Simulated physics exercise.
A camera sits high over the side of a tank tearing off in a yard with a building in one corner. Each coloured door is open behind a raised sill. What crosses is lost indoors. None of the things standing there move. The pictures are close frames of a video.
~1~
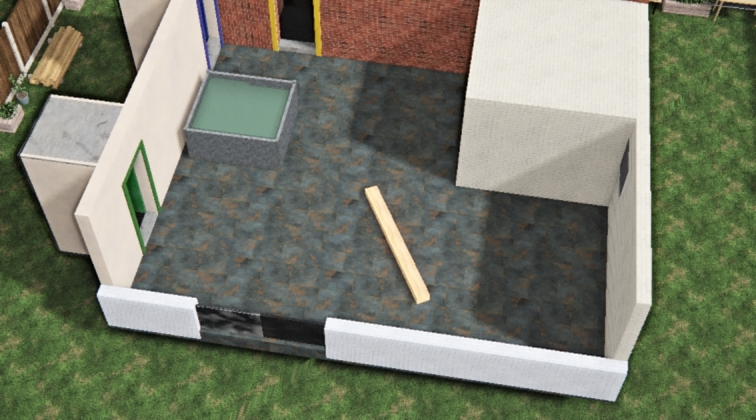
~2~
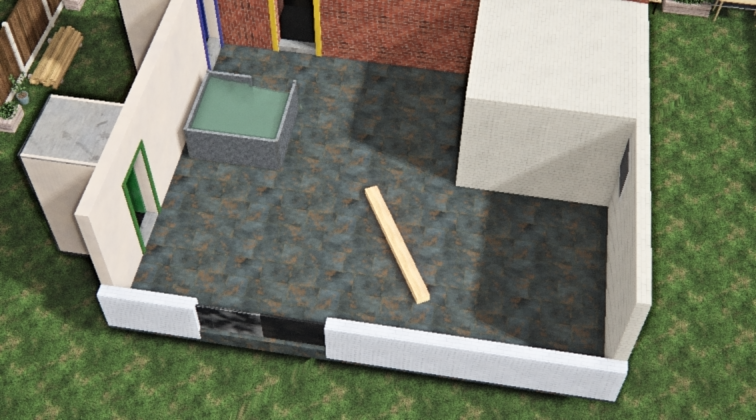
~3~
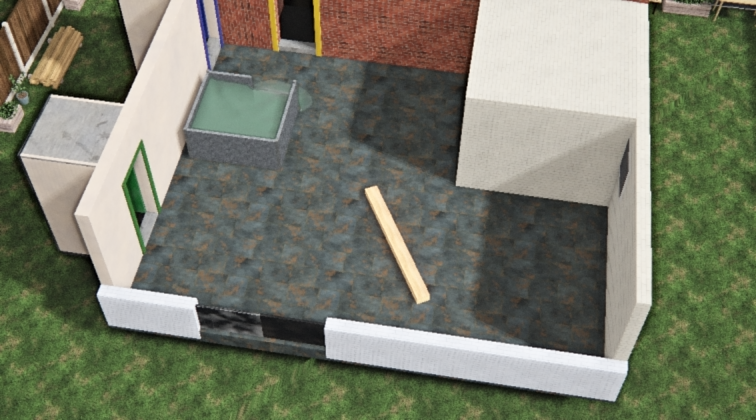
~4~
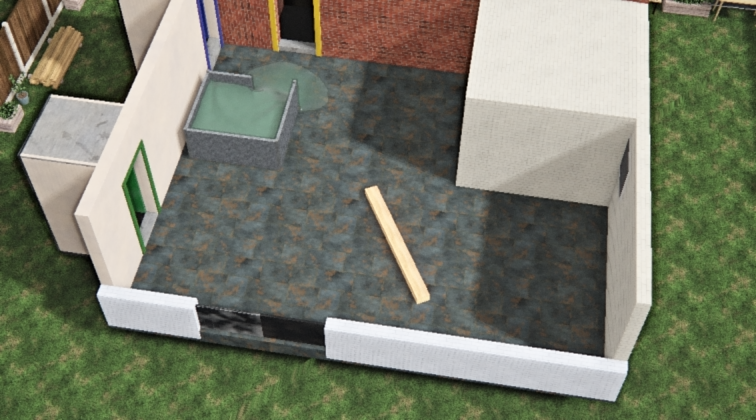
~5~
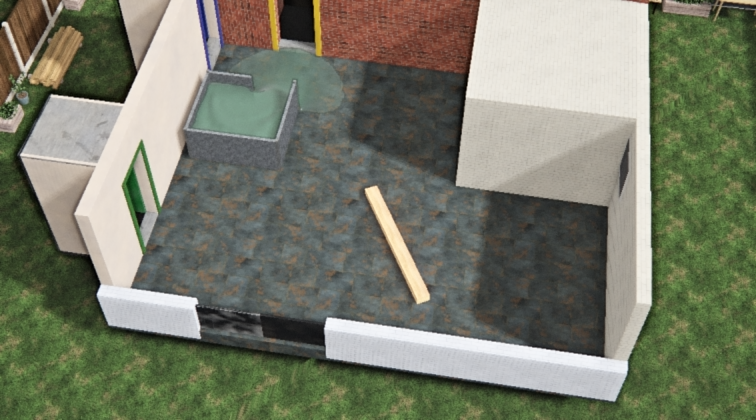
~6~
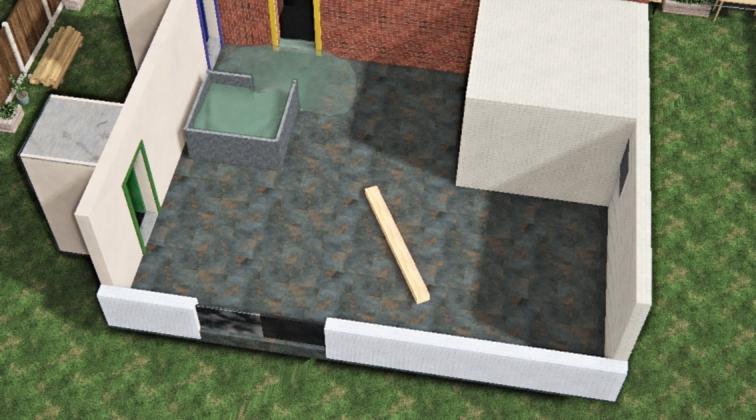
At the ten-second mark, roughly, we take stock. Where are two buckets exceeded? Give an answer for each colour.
In the end blue door: Never surpasses it; yellow door: Surpasses it; green door: Never surpasses it.
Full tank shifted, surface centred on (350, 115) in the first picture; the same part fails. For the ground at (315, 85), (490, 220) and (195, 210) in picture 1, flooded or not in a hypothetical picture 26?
First one gets inundated, next one stays unwetted, last one stays unwetted.
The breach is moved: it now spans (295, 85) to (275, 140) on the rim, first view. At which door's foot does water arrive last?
Last in line is the green one.
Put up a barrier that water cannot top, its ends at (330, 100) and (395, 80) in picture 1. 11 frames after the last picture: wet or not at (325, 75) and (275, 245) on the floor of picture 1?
The first point ends up swamped and the second ends up spared.
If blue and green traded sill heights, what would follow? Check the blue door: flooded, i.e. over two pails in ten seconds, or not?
One by one, the blue door simply receives more.
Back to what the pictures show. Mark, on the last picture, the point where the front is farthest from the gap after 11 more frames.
Farthest reach: About (468, 78).
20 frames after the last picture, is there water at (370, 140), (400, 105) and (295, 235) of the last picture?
Point by point: Not yet wet, inundated, not yet wet.
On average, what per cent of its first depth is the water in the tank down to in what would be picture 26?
34 percent or so.
A moment on, water covers 10 % of the floor; the blue door wet at the sill, nothing in, the yellow door far over two buckets in, the green door not reached.
Next, water covers 15 % of the floor; the blue door wet at the sill, nothing in, the yellow door far over two buckets in, the green door not reached.
Then, water covers 25 % of the floor; the blue door wet at the sill, nothing in, the yellow door far over two buckets in, the green door not reached.
Later, water covers 45 % of the floor; the blue door wet at the sill, nothing in, the yellow door far over two buckets in, the green door wet at the sill, nothing in.
In the end, water covers 65 % of the floor; the blue door wet at the sill, nothing in, the yellow door far over two buckets in, the green door wet at the sill, nothing in.
